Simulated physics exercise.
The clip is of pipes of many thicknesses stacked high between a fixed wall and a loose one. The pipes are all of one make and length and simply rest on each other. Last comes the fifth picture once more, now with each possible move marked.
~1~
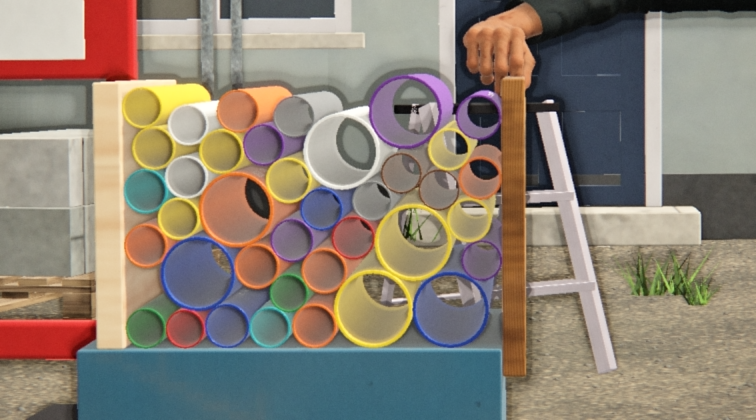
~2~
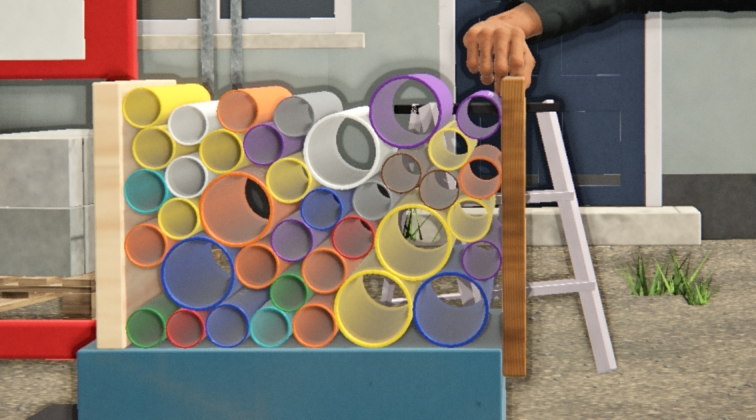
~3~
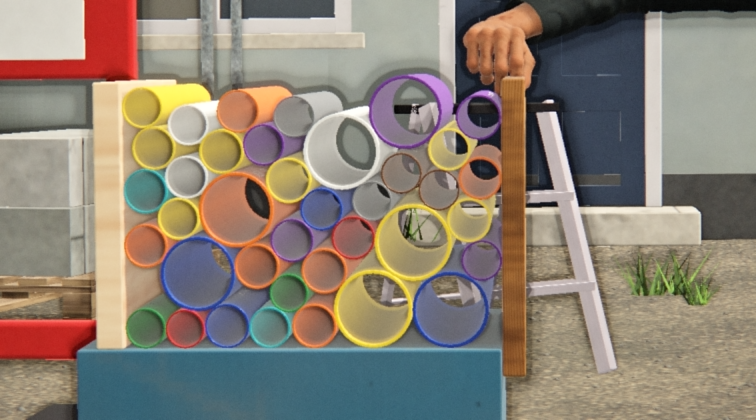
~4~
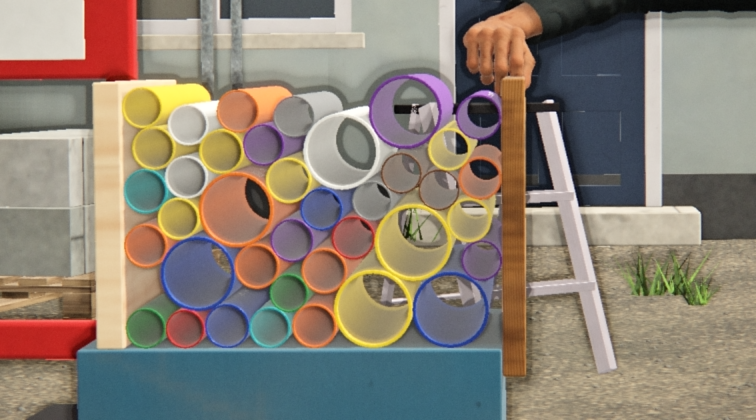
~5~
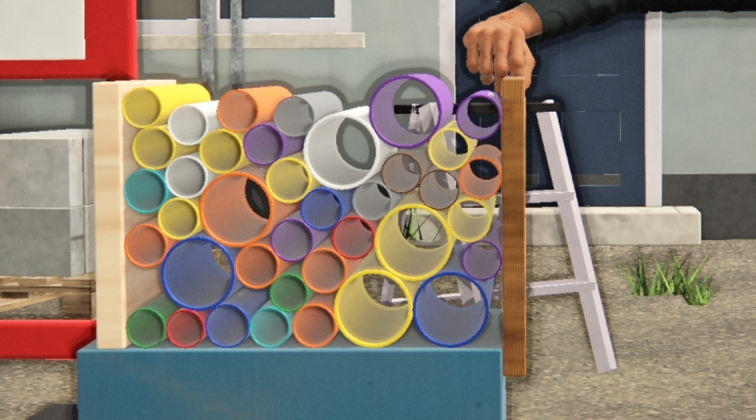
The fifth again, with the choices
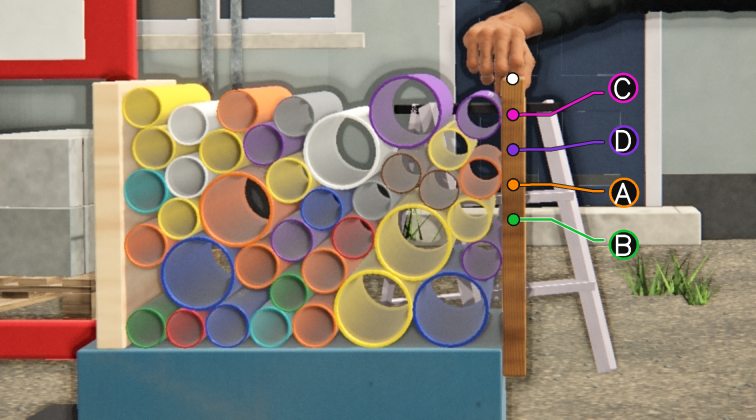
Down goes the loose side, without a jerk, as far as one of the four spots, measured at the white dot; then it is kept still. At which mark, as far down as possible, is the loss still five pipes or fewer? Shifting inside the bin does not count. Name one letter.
Slide it to B.
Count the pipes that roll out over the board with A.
It comes to one.
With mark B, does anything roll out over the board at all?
At B: Yes.
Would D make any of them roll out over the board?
At D: No.
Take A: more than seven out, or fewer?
Fewer than seven.
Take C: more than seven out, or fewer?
At C, fewer than seven.
On the marked copy, A at (513, 185); B at (513, 220); C at (513, 114); D at (513, 149); the white dot at (512, 79).
Following B. Soon after the start, top of the board (502, 145).
Later, top of the board (502, 219).
In the end, top of the board (502, 219), four out over the board.
As for the rest, A one out over the board; C none out over the board; D none out over the board.
